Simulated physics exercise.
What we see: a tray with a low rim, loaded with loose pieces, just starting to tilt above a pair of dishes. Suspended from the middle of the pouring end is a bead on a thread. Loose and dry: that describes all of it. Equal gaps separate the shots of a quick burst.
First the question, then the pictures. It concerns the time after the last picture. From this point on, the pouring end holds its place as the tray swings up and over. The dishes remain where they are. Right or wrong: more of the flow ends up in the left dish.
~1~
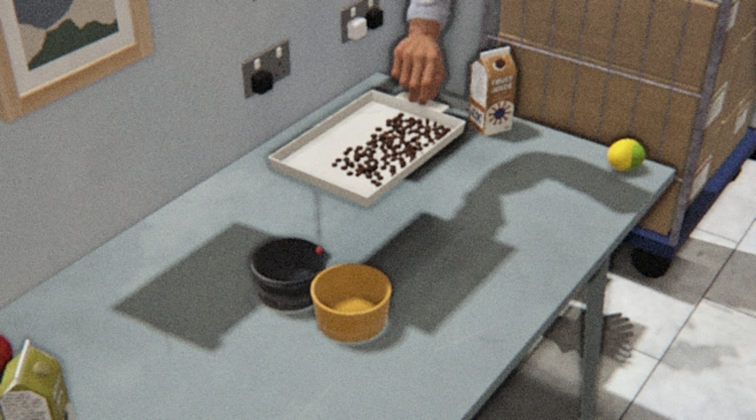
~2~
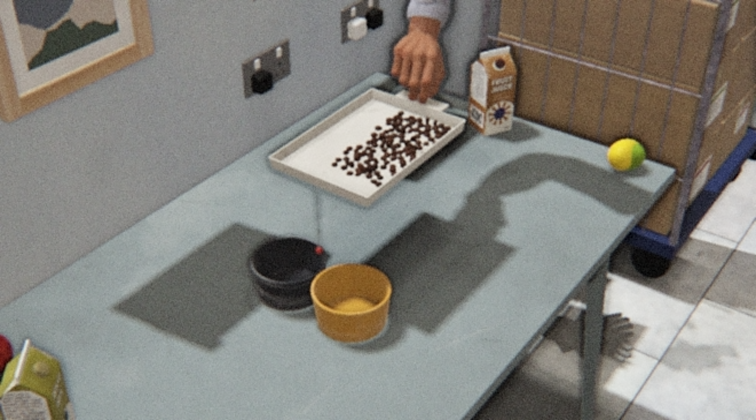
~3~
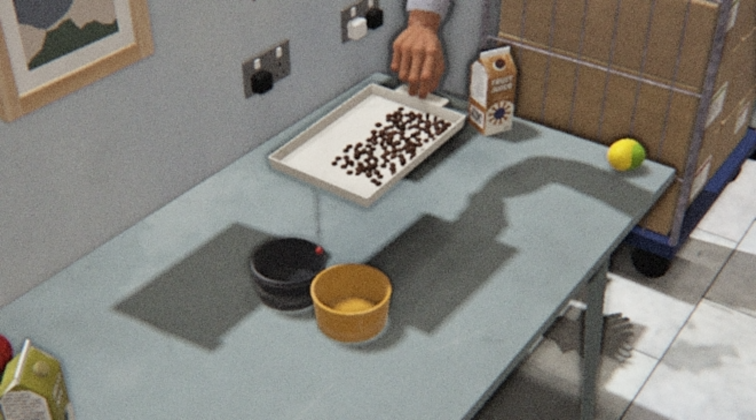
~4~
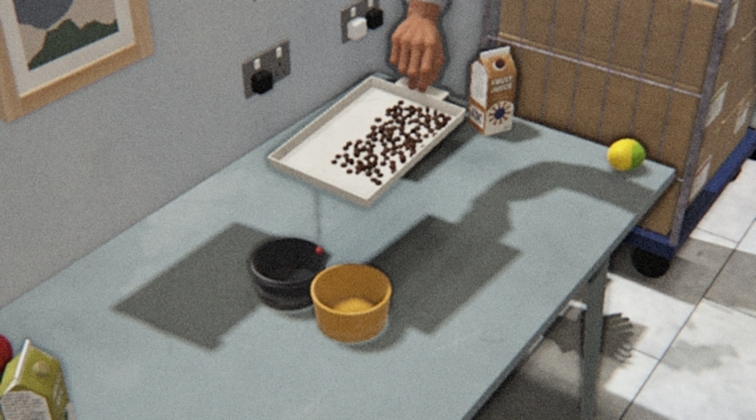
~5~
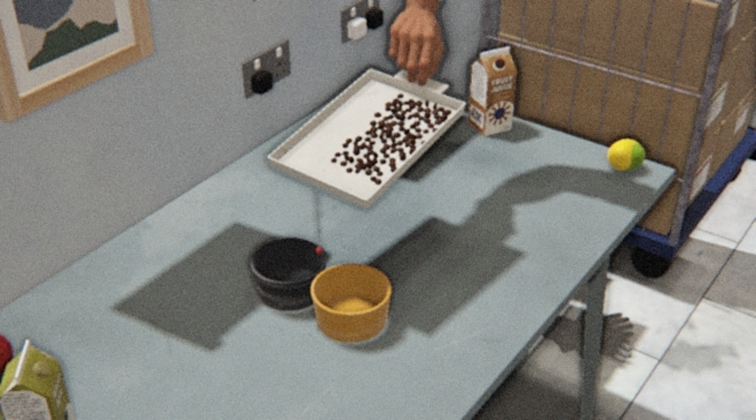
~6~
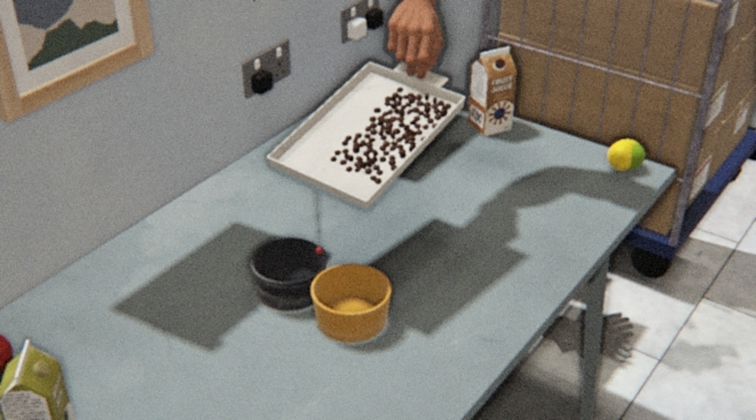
Wrong; more ends up in the right dish.
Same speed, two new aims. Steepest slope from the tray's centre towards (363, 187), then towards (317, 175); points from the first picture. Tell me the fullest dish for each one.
First: The dish at right. Second: The dish at left.
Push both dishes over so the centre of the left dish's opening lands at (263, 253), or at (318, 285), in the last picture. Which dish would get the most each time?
In order of the tries: The dish on the right side, then the dish on the left side.
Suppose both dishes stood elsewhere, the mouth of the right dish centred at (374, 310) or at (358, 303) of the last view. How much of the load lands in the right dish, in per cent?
Around 30 % followed by around 50 %.
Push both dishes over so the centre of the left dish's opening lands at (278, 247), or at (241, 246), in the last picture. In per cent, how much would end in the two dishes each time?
In order: 70 percent, then 50 percent.
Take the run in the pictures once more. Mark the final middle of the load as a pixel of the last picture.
Near (336, 315).
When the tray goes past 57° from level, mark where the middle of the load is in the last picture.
The centre of the load shows up near (348, 173) in the last view.
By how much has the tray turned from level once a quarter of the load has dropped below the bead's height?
The tilt is near 100° by then.
Just after the last frame, tray tipped steeply; almost all on the tray; just a few in the air.
A moment on, tray tipped right over; the larger part on the tray; about a tenth in the right dish; just a few in the left dish; just a few outside both; about a tenth in the air.
Further on, tray tipped past a quarter turn; roughly two thirds in the right dish; about a tenth in the left dish; roughly a quarter outside both.
When it is over, tray tipped past a quarter turn; roughly two thirds in the right dish; about a tenth in the left dish; roughly a quarter outside both.
